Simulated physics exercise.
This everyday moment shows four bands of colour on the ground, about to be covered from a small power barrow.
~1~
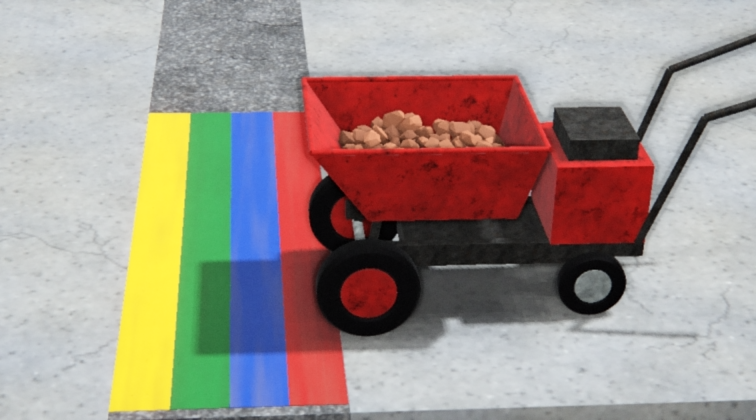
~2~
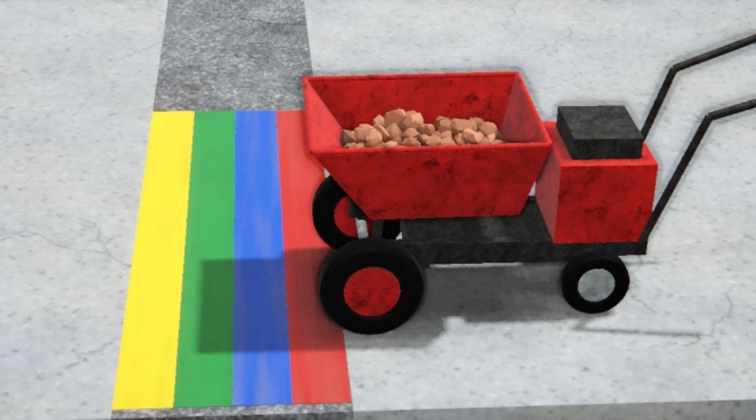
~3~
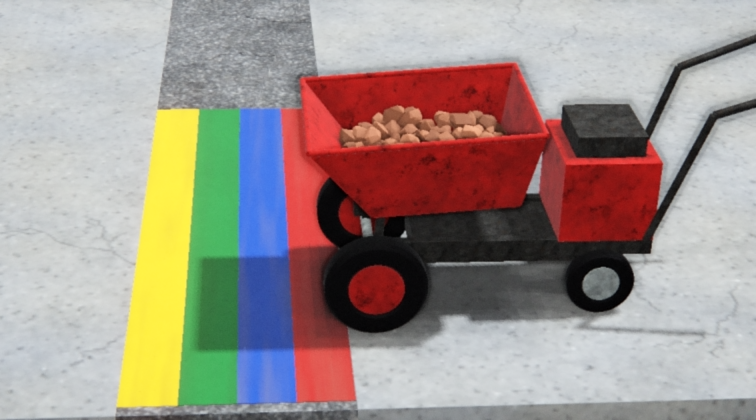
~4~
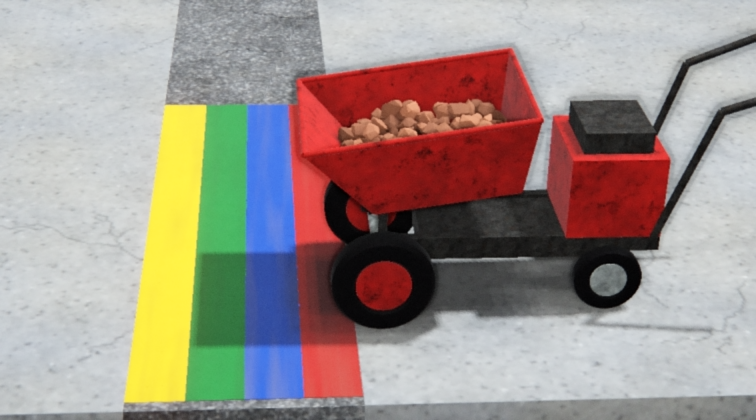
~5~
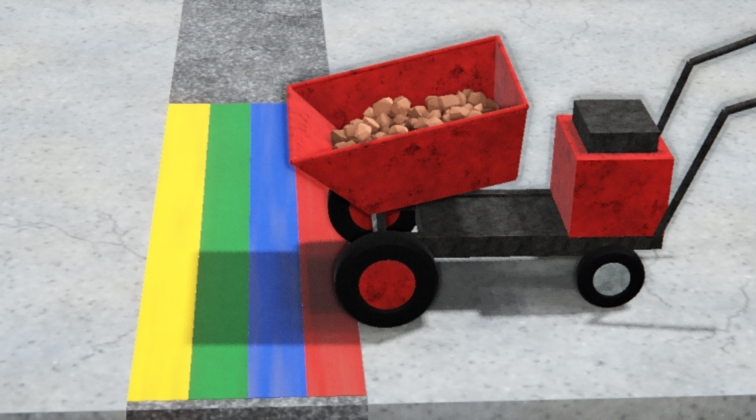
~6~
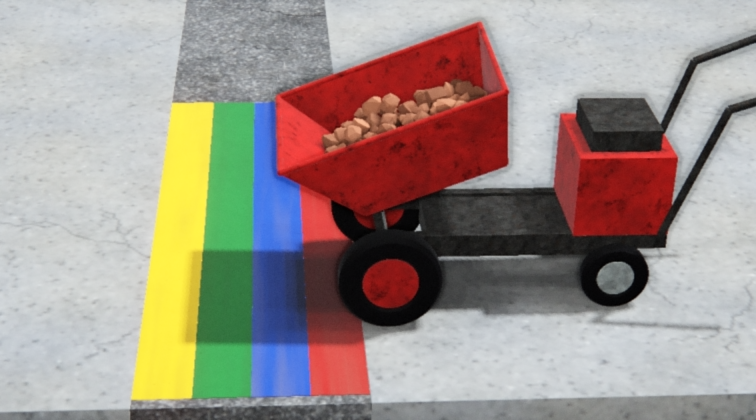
The clip opens on a red power barrow, its level skip holding lumps of rubble, beside yellow, green, blue and red bands on the ground. The skip starts to tilt slightly, its left lip lowering, then tips more clearly as its right end rises and the rubble stays inside.
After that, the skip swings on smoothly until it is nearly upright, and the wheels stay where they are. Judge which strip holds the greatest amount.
Greatest amount: The yellow strip.
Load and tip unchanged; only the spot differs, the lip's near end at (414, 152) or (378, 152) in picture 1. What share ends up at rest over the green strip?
It comes out near 20 in a hundred for the first and near 30 in a hundred for the second.
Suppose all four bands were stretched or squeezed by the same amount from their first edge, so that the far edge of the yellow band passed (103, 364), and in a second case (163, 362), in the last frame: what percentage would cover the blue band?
Respectively 0 and 0 percent.
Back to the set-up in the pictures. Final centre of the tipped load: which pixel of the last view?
I'd mark it at roughly (174, 276).
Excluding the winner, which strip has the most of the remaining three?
Second: The green one.
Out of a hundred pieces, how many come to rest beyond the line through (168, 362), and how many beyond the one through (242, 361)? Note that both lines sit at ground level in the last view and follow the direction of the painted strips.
First 40 in a hundred, second 80 in a hundred.
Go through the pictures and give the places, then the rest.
The first frame shows lip of the skip near (312, 153), level; top of the load near (426, 144), lumps of rubble; red strip near (315, 364); blue strip near (259, 365); green strip near (201, 367); yellow strip near (143, 369).
The second frame shows lip of the skip near (313, 153), tipped barely; top of the load near (428, 141).
The third frame shows lip of the skip near (309, 154), tipped barely; top of the load near (443, 132).
The fourth frame shows lip of the skip near (304, 156), tipped a little; top of the load near (459, 130).
The fifth frame shows lip of the skip near (293, 163), tipped a little; top of the load near (476, 127).
The sixth frame shows lip of the skip near (280, 173), tipped clearly; top of the load near (464, 117); red strip near (337, 354); blue strip near (280, 355); green strip near (223, 356); yellow strip near (166, 358).
Shortly afterwards, skip tipped steeply; the whole lot in the skip.
Next, skip tipped right over; the bulk in the skip; a little over the green strip; a little over the yellow strip.
Some moments later, skip tipped right over; near a quarter in the skip; a little over the green strip; near a third over the yellow strip; near a quarter off the paint.
In the end, skip tipped right over; near a quarter in the skip; none at all over the red strip; none at all over the blue strip; near a quarter over the green strip; near a third over the yellow strip; near a quarter off the paint.
